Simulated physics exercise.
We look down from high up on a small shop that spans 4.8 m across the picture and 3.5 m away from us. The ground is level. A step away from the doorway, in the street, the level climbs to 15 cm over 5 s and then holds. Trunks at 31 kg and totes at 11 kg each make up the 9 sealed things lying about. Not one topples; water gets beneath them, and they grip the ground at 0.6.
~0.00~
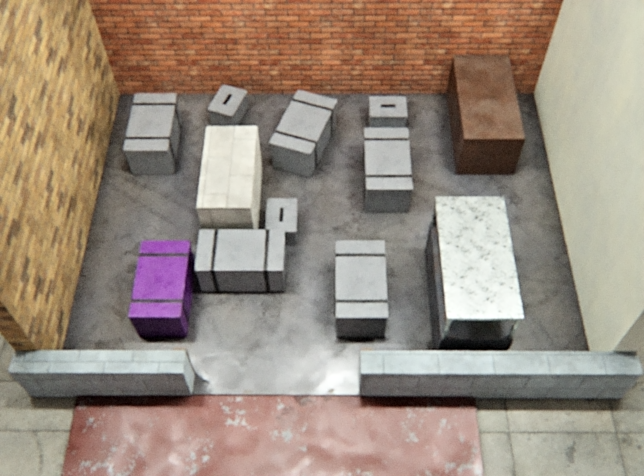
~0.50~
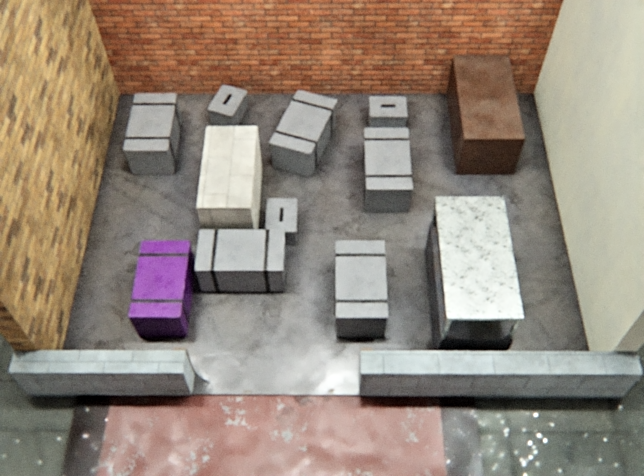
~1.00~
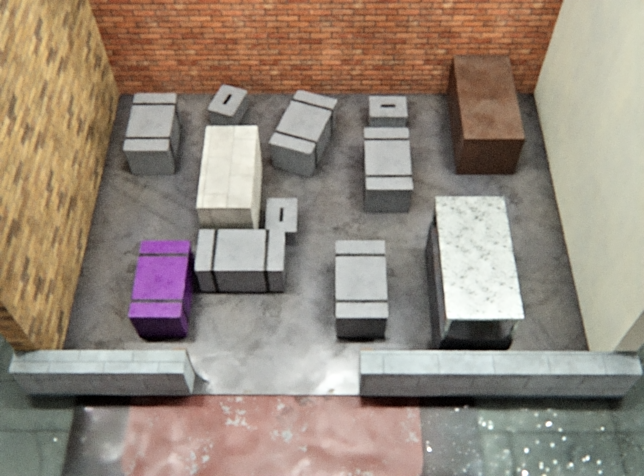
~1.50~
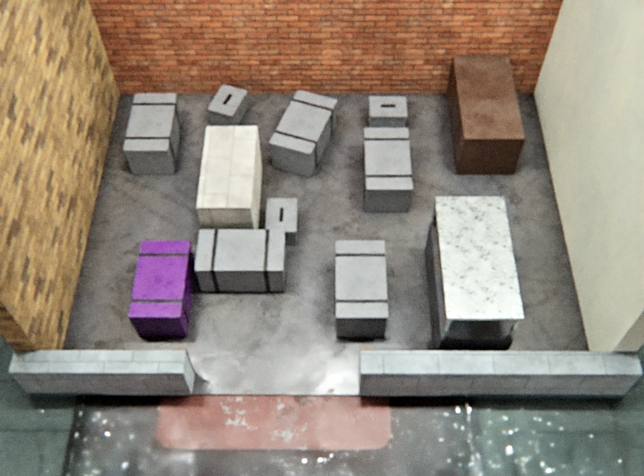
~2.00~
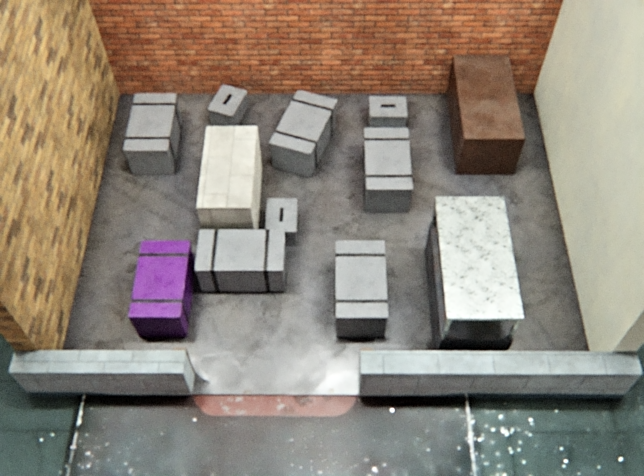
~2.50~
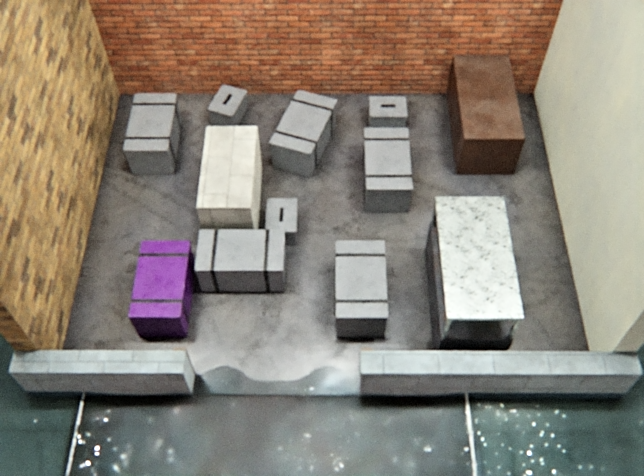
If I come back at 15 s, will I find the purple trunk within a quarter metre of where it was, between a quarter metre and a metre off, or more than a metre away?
It gets pushed a bit.
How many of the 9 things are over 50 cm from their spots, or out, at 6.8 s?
At that time I count 0.
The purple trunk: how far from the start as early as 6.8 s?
Shift by then: About 0 cm.
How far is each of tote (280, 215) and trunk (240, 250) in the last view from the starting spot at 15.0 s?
They sit 60 cm and 5 cm away, in the order given.
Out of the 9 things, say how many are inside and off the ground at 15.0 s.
Count: 7.
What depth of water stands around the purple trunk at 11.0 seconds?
Close to 6 centimetres.
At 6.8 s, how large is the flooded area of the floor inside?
I'd put it close to 7.0 m2.
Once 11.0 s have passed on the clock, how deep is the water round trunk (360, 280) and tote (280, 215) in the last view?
About 7 and 9 cm.
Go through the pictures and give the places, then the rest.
The purple trunk at (160, 278) rests on the ground; 0.0 m2 under water; 0 of 9 have shifted, in the first frame.
The purple trunk at (160, 278), on the bottom; 0.0 m2 under water; 0 of 9 have shifted, in the second frame.
The purple trunk at (160, 278), on the bottom; water covers 0.0 m2; 0 of 9 have shifted, in the third frame.
The purple trunk at (160, 278) rests on the ground; 0.0 m2 under water; 0 of 9 have shifted, in the fourth frame.
The purple trunk at (160, 278) rests on the ground; 0.0 m2 under water; 0 of 9 have shifted, in the fifth frame.
The purple trunk at (160, 278) rests on the ground; 0.0 m2 under water; 0 of 9 have shifted, in the sixth frame.
After 3.5 s the purple trunk is near (160, 278), 0.0 m from its start, aground; 0 afloat.
After 6.8 s the purple trunk is near (158, 278), 0.0 m from its start, aground; 0 afloat.
After 11.0 s the purple trunk is near (150, 277), 0.1 m from its start, aground; 2 afloat.
After 15.0 s the purple trunk is near (91, 280), 0.6 m from its start, afloat; 7 afloat.
